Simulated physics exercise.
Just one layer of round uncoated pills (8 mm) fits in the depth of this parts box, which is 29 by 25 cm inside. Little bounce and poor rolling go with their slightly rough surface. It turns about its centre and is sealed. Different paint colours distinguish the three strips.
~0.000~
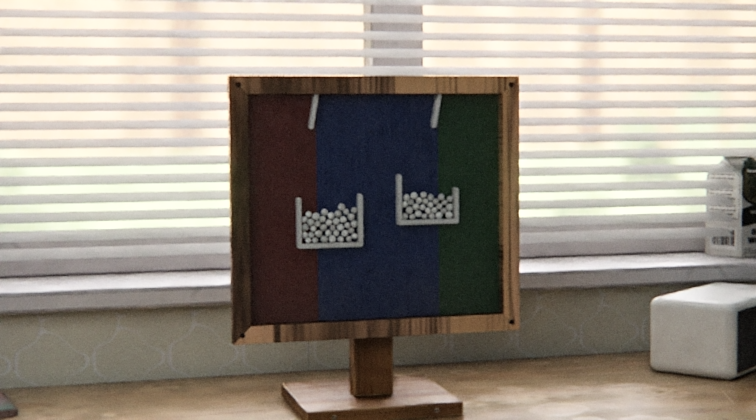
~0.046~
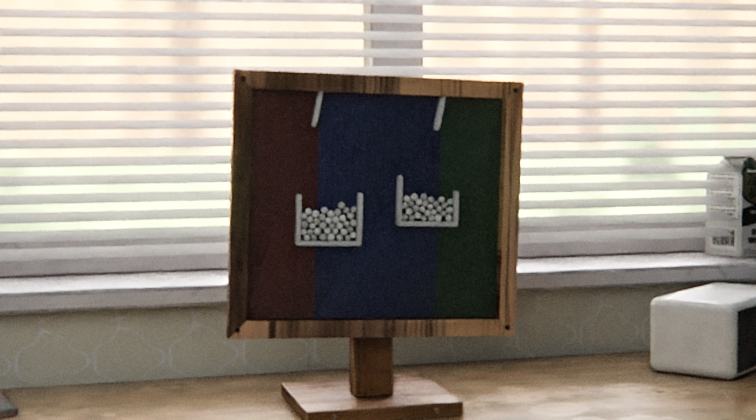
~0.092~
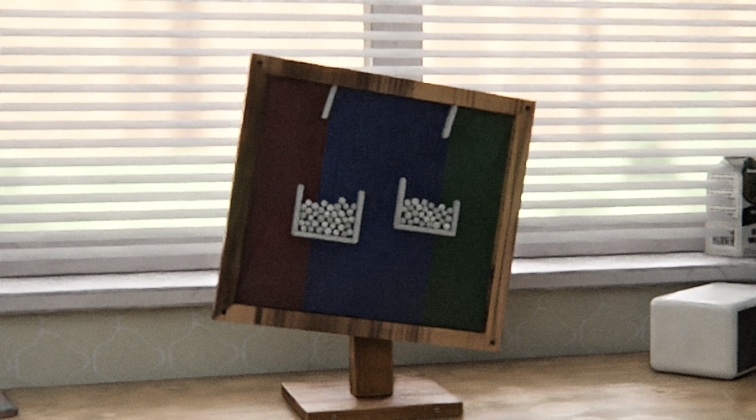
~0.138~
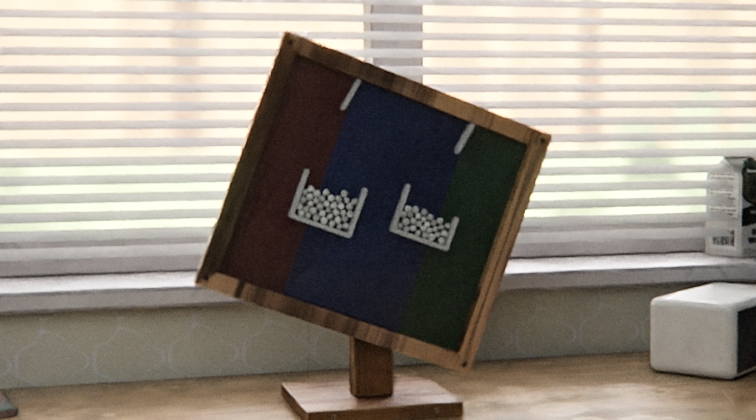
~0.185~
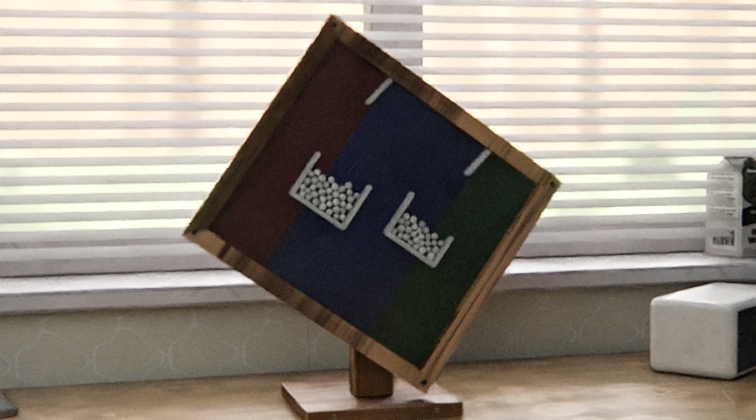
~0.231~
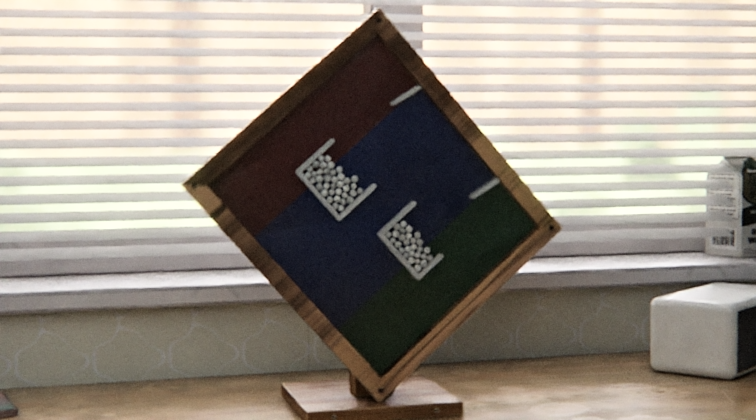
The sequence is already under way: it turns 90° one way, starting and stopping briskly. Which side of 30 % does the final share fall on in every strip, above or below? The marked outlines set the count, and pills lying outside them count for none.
Red strip - below; blue strip - above; green strip - above.
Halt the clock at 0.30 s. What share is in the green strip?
I'd say close to 15 in a hundred.
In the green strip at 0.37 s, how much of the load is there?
Share: Near 25 %.
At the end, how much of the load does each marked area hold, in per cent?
Tally: Red strip = 0; blue strip = 50; green strip = 50.
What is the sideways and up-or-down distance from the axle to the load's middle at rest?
It lies close to 2 centimetres right and 6 centimetres below.
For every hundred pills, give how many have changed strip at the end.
Estimate: Roughly 50 %.
After 0.30 s, it stands 70° clockwise; the pills' middle is 1 cm left of and level with the centre; red 15 %, blue 70 %, green 15 %.
After 0.37 s, it stands 85° clockwise; the pills' middle is 1 cm left of and level with the centre; red 10 %, blue 65 %, green 25 %.
After 0.44 s, it stands 90° clockwise; the pills' middle is in line with and 1 cm below the centre; red 5 %, blue 70 %, green 25 %.
Settled by 1.7 s, it stands 90° clockwise; red 0 %, blue 50 %, green 50 %.
